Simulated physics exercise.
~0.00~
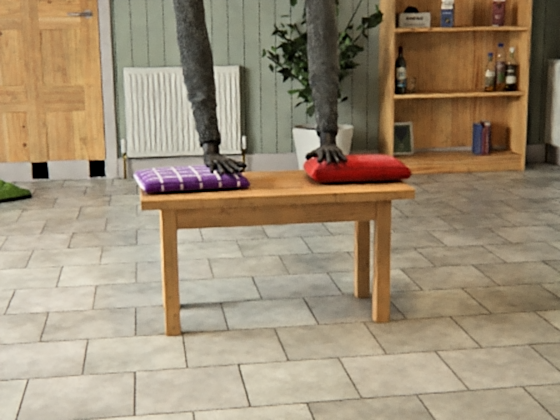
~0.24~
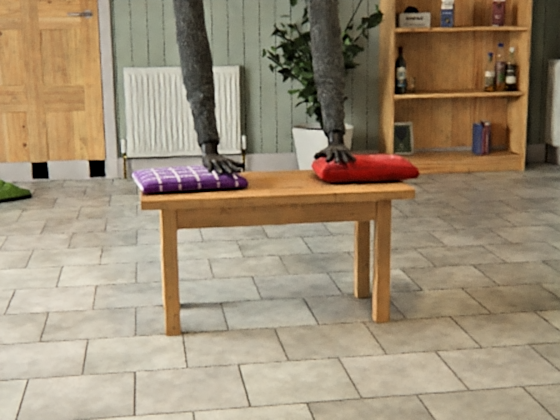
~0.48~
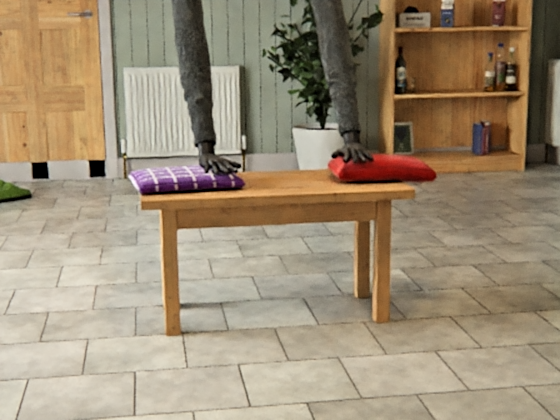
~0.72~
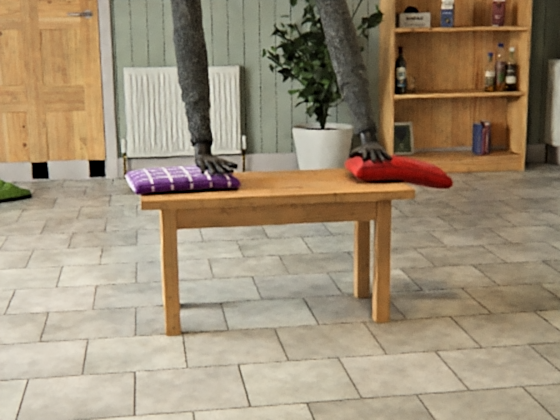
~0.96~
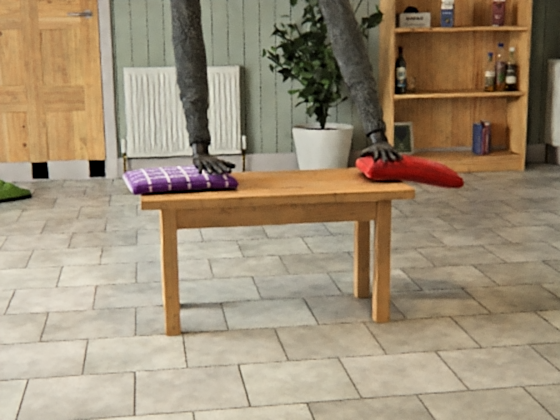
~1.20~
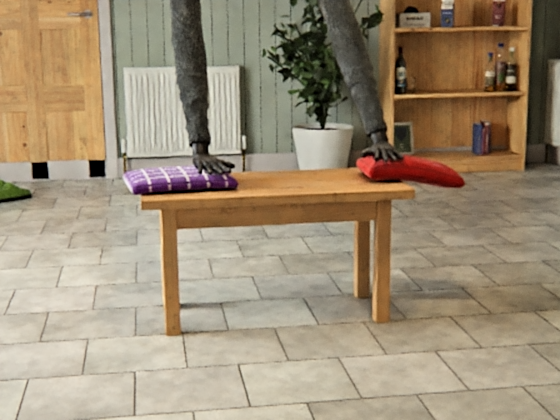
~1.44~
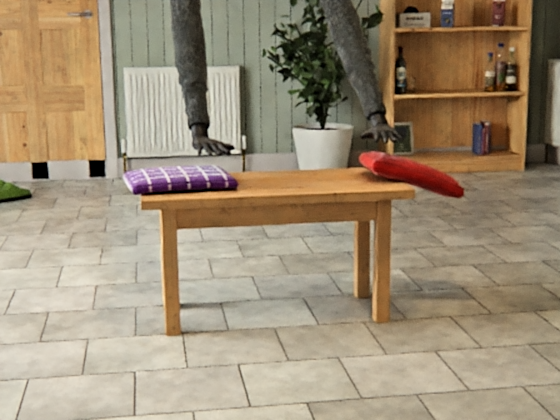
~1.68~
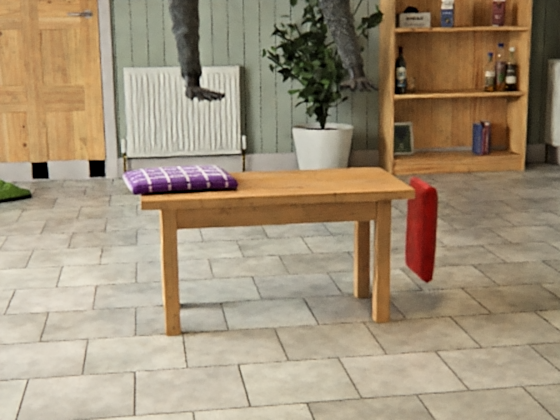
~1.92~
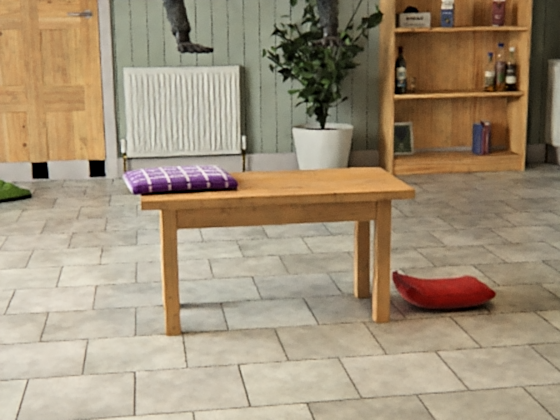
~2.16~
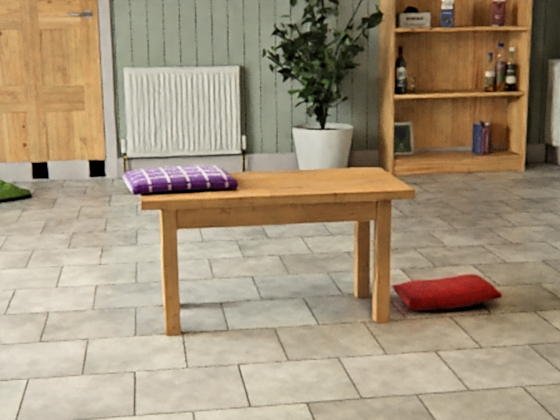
A short wooden bench stands on a grey tiled floor, seen from the front by a still camera, with a radiator, a potted plant and a shelf of bottles behind it. Two dark hands reach down from above, the left on a purple checked seat pad and the right on a red soft bag. They slide the bag rightward until it juts well past the bench's right end, while the pad shifts slightly left. The hands then lift away, and the bag tips over and drops. It ends up lying on the tiles beside the right legs, while the pad stays on top.
